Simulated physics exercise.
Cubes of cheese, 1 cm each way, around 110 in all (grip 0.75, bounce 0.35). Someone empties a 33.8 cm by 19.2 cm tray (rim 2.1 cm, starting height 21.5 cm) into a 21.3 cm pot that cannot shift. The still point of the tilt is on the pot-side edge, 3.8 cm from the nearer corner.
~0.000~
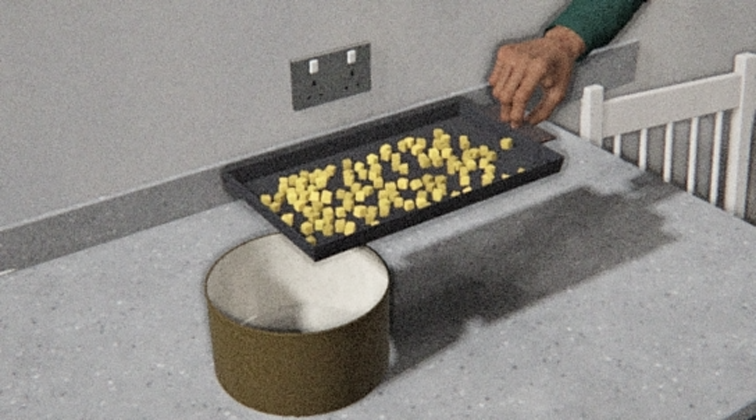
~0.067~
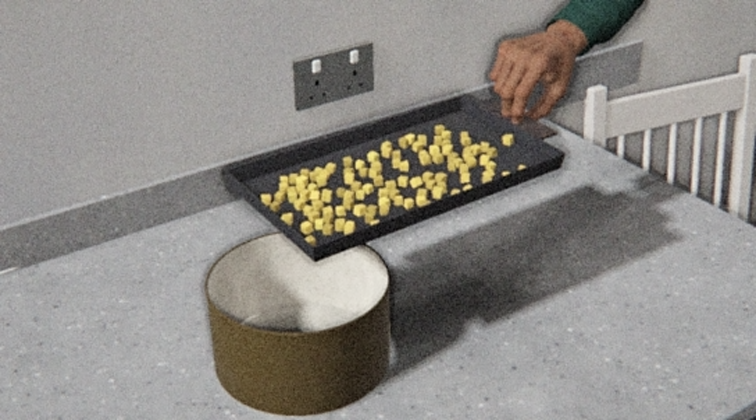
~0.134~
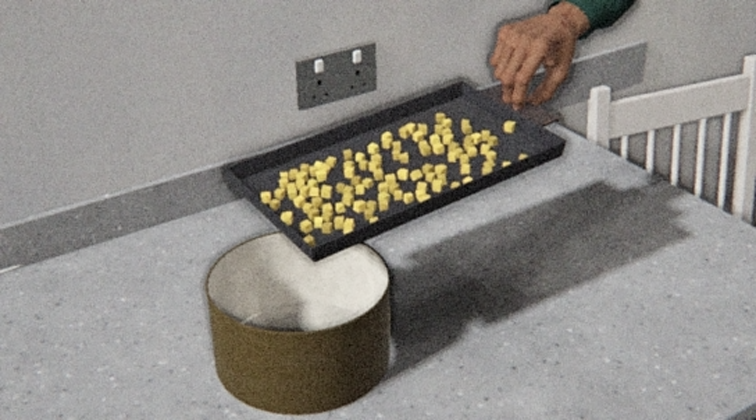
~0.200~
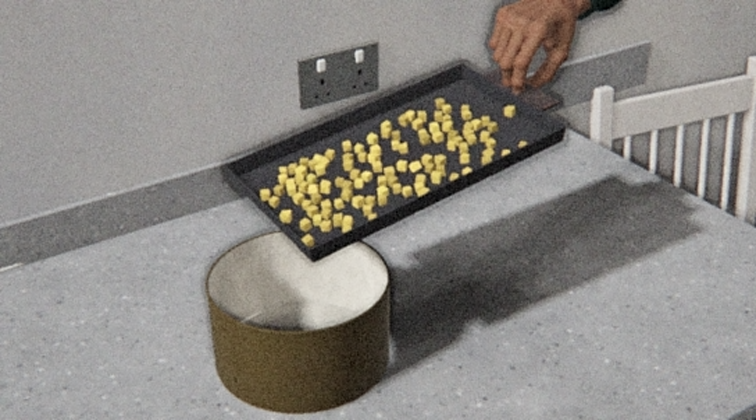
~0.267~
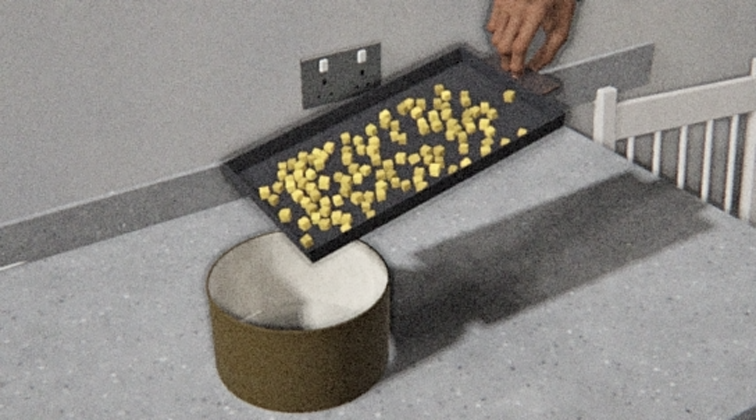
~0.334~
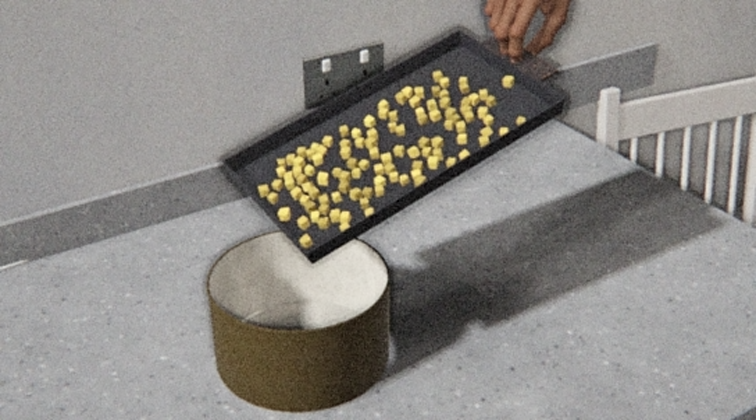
A hand raises the right end of a dark tray of yellow cubes, tilting it leftward.
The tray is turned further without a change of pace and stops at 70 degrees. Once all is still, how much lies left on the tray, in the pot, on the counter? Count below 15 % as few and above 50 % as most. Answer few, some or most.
Tray most, pot few, counter some.
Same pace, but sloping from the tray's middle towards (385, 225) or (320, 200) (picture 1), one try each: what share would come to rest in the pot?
Some 0 and 5 per cent.
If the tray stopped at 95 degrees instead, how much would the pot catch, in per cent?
It would be near 0 per cent.
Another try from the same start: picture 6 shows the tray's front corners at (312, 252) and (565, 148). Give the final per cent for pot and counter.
Pot 0, counter 5.
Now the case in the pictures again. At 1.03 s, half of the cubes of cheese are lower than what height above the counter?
Roughly 24 cm.
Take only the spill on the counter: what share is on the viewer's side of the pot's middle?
About 100 per cent.
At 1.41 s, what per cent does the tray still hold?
About 65 per cent.
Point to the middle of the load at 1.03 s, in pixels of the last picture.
Near (295, 220).
After 0.75 s, tilt 42 degrees; the tray holds 100 %, the pot 0 %.
Then, at 1.03 s, tilt 60 degrees; the tray holds 90 %, the pot 0 %.
After 1.41 s, tilt 70 degrees; the tray holds 65 %, the pot 0 %.
At rest (2.5 s), tray 65 %, pot 0 %, counter 35 %.
